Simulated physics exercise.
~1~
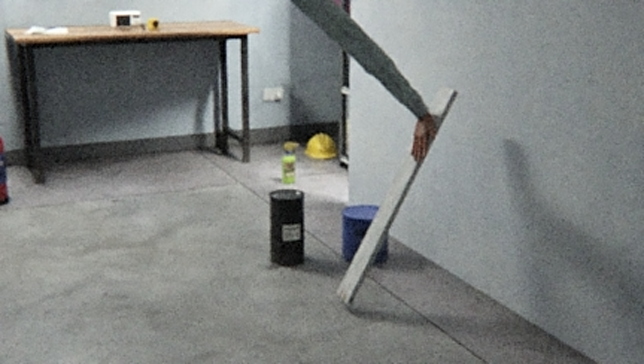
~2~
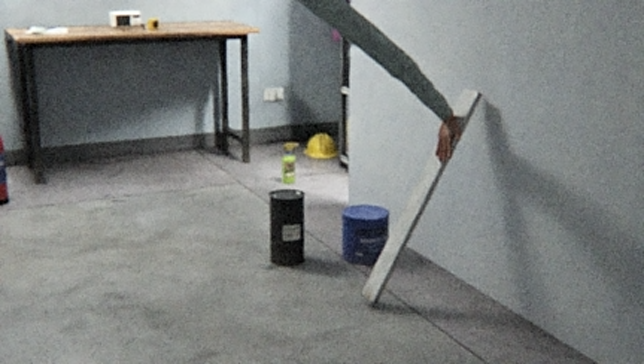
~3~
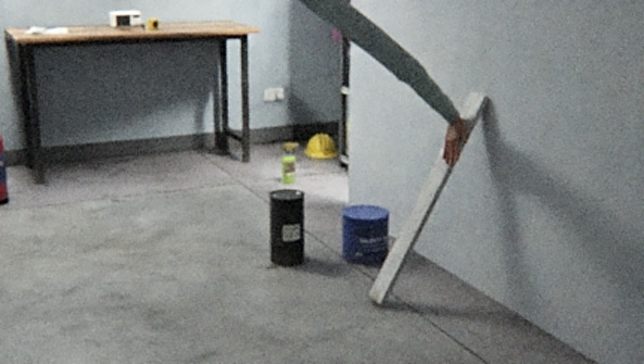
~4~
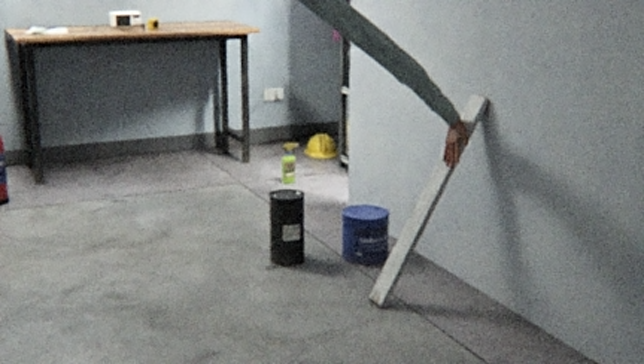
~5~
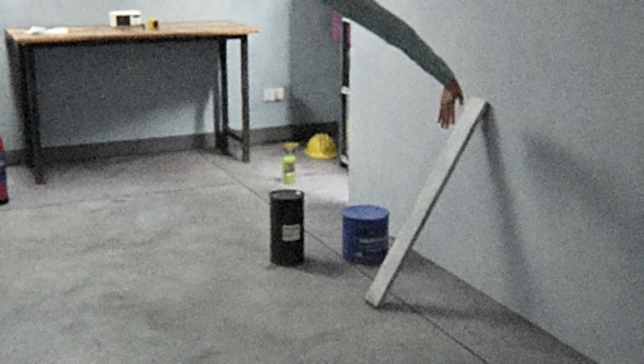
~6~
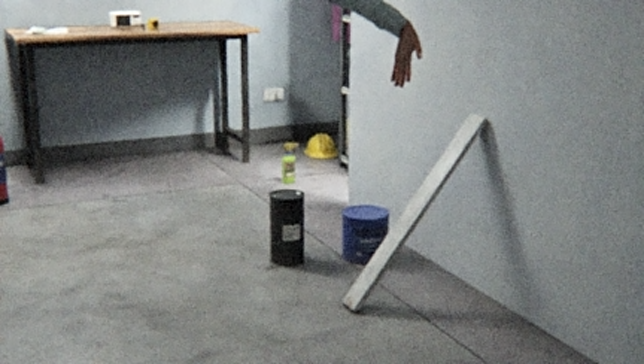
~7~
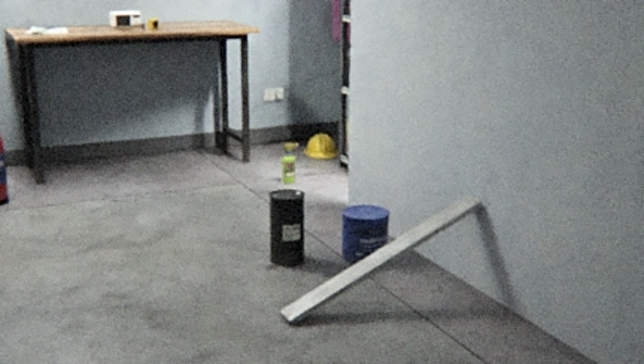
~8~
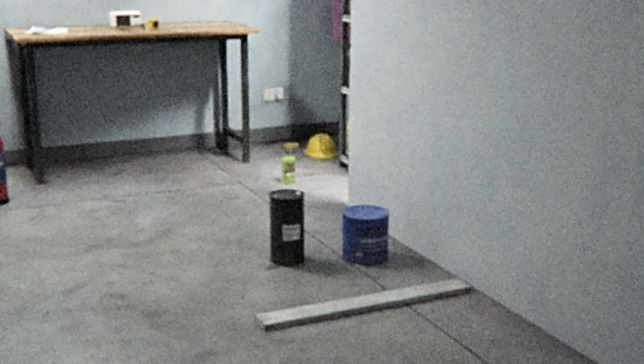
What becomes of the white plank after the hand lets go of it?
Its foot slips out across the floor, and the plank slides down the wall until it lies flat on the floor in front of the blue pail and black canister.
